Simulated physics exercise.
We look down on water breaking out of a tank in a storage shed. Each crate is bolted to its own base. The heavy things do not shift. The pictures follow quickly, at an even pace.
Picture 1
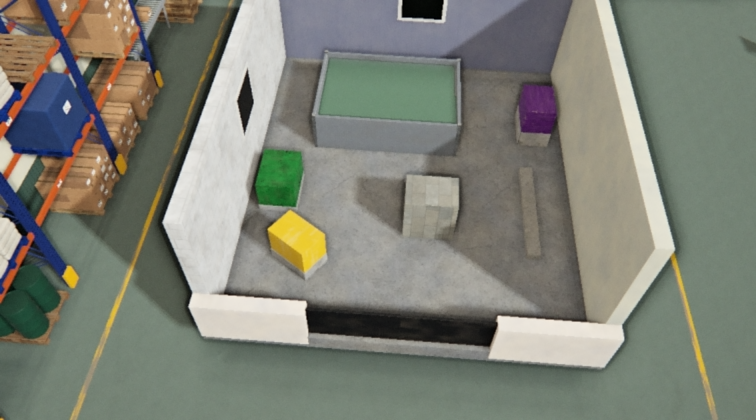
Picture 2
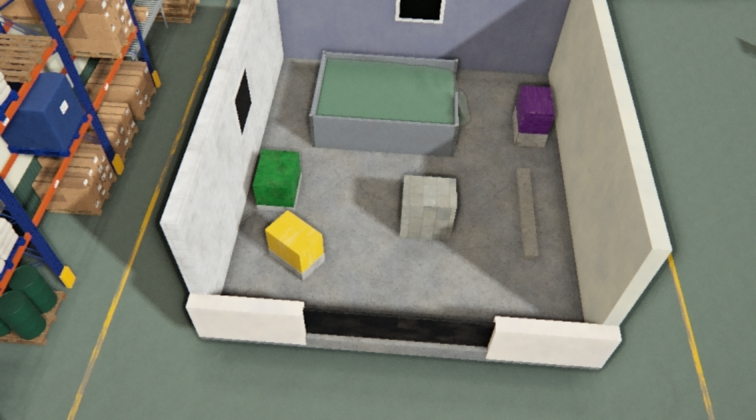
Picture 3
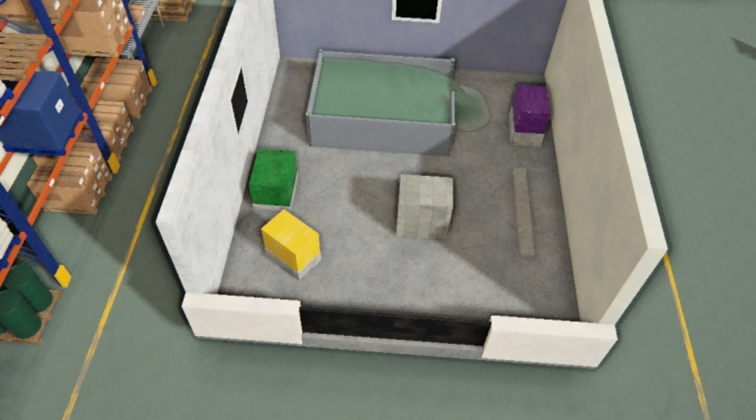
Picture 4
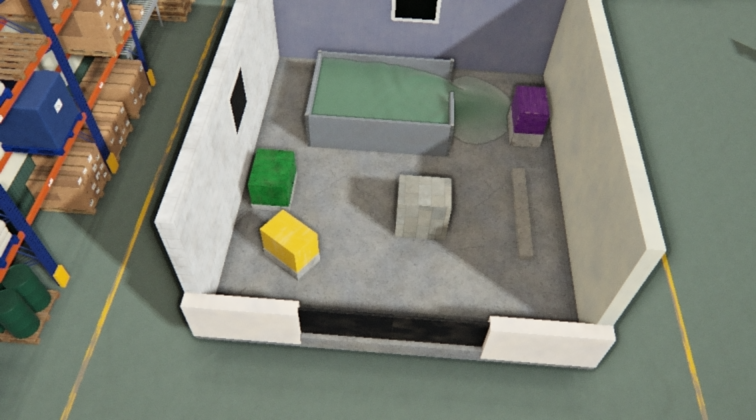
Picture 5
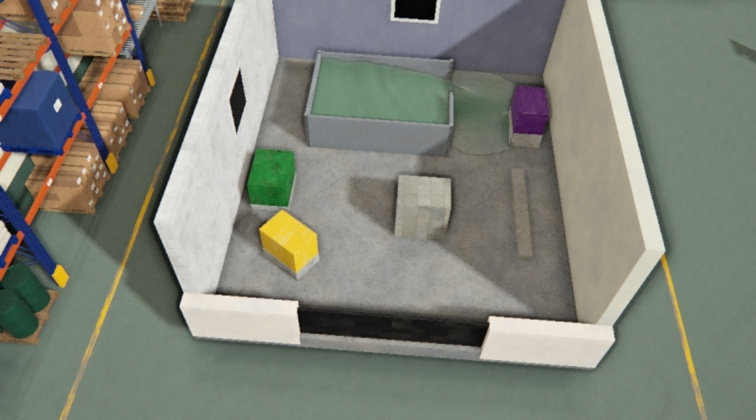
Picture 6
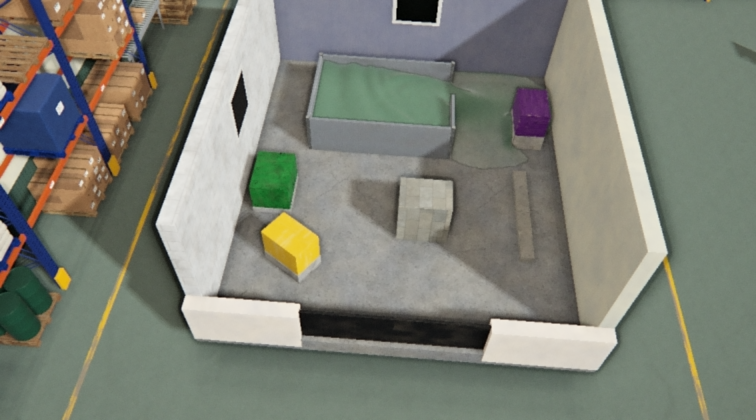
To begin with, a grey tank of greenish water sits still in a roofless storage shed among green, yellow, purple and grey blocks. Water then breaks out through the tank's right side and fans across the floor to the right, reaching the purple block and spreading around its base.
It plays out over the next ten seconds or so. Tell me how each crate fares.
One by one: The yellow crate keeps dry; the purple crate is soaked; the green crate is soaked.
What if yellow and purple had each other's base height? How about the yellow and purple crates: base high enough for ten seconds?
One by one: Yellow crate stays dry; purple crate gets wet.
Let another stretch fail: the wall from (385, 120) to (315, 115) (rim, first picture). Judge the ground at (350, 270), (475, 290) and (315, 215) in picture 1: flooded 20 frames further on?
One after the other: Under water, flooded, flooded.
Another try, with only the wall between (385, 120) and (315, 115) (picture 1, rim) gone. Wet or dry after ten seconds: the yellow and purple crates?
Then: Yellow crate is topped, purple crate is spared.
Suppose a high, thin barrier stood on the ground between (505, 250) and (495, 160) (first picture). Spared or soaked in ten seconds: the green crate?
Then: The green crate is soaked.
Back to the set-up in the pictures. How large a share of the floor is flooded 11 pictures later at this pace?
Near 30 in a hundred.
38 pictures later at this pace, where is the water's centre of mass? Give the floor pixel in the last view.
I would point to (427, 150).
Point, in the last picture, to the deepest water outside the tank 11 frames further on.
Near (548, 115).
A moment on, water covers 20 % of the floor; the yellow crate not reached, the purple crate water round its plinth, the green crate not reached.
Next, water covers 30 % of the floor; the yellow crate not reached, the purple crate water round its plinth, the green crate not reached.
Then, water covers 55 % of the floor; the yellow crate not reached, the purple crate water round its plinth, the green crate not reached.
Later, water covers 90 % of the floor; the yellow crate water round its plinth, the purple crate water round its plinth, the green crate water round its plinth.
In the end, water covers 100 % of the floor; the yellow crate stayed above the water, the purple crate was topped, the green crate was topped.
